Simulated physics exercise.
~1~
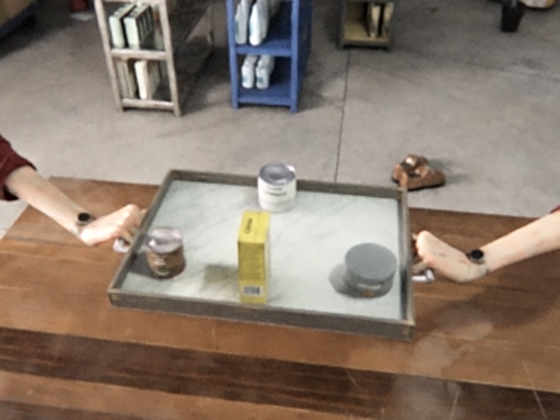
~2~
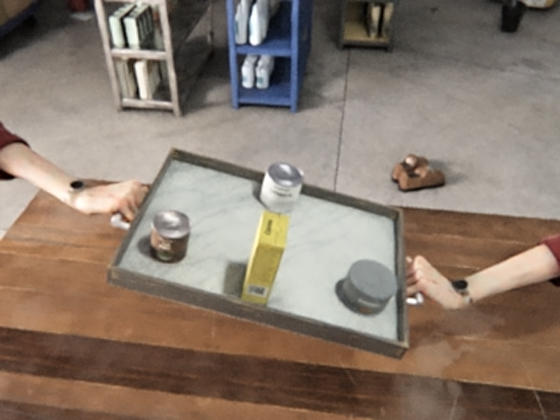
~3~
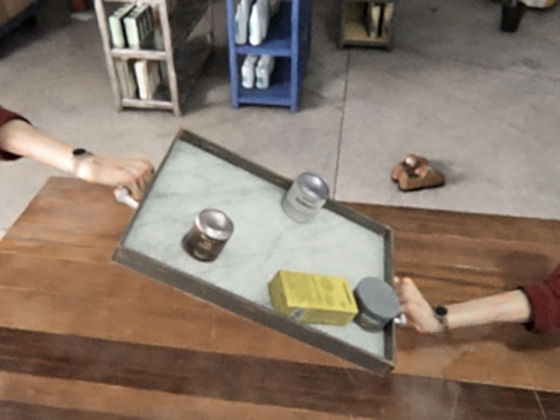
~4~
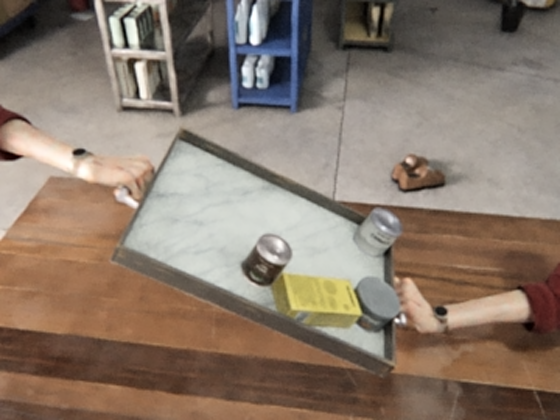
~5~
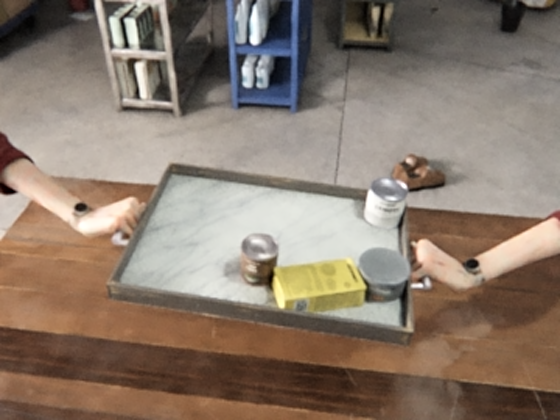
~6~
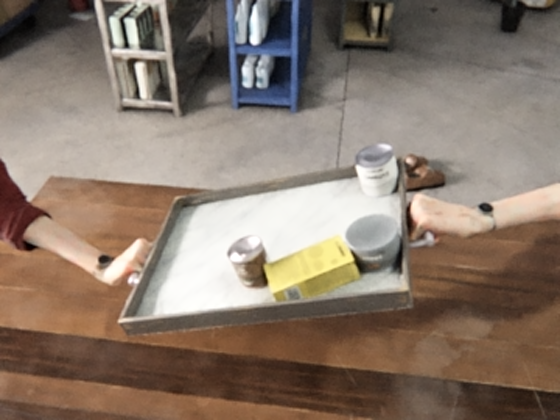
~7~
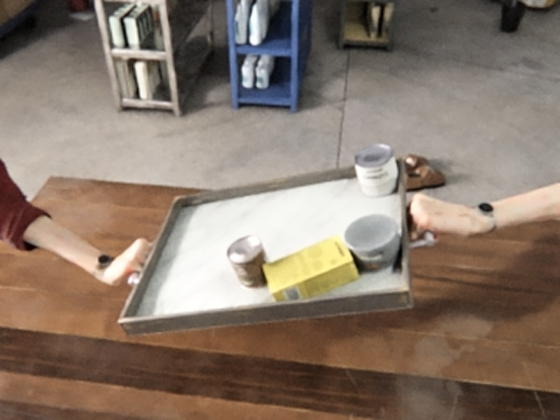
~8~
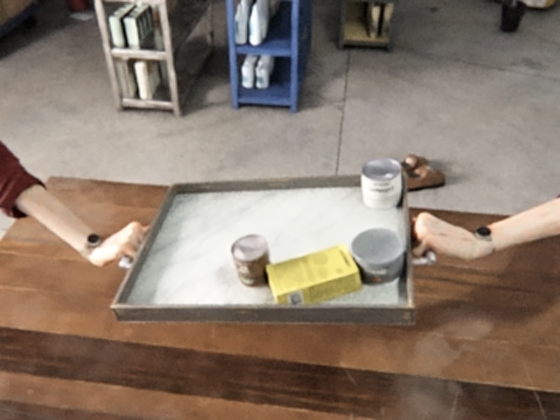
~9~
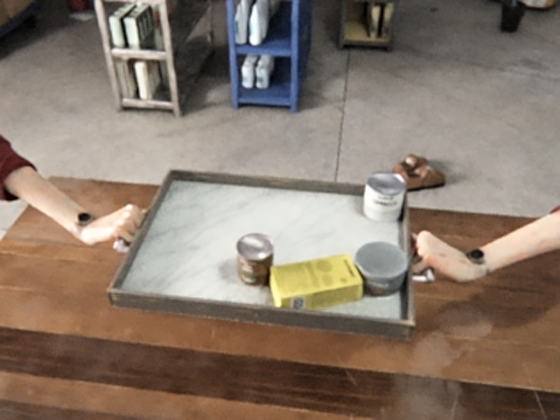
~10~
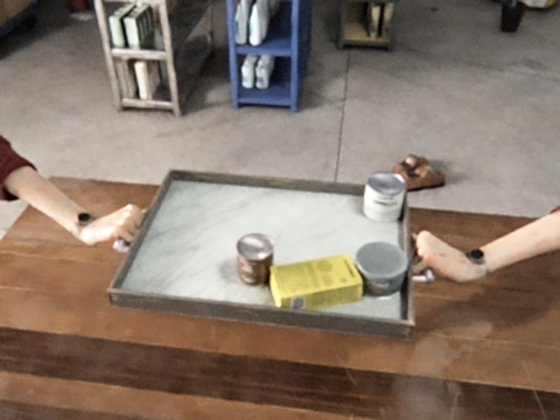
Tray held by two hands tilting right, toppling a yellow packet as two tins slide, then tilting left and settling level.
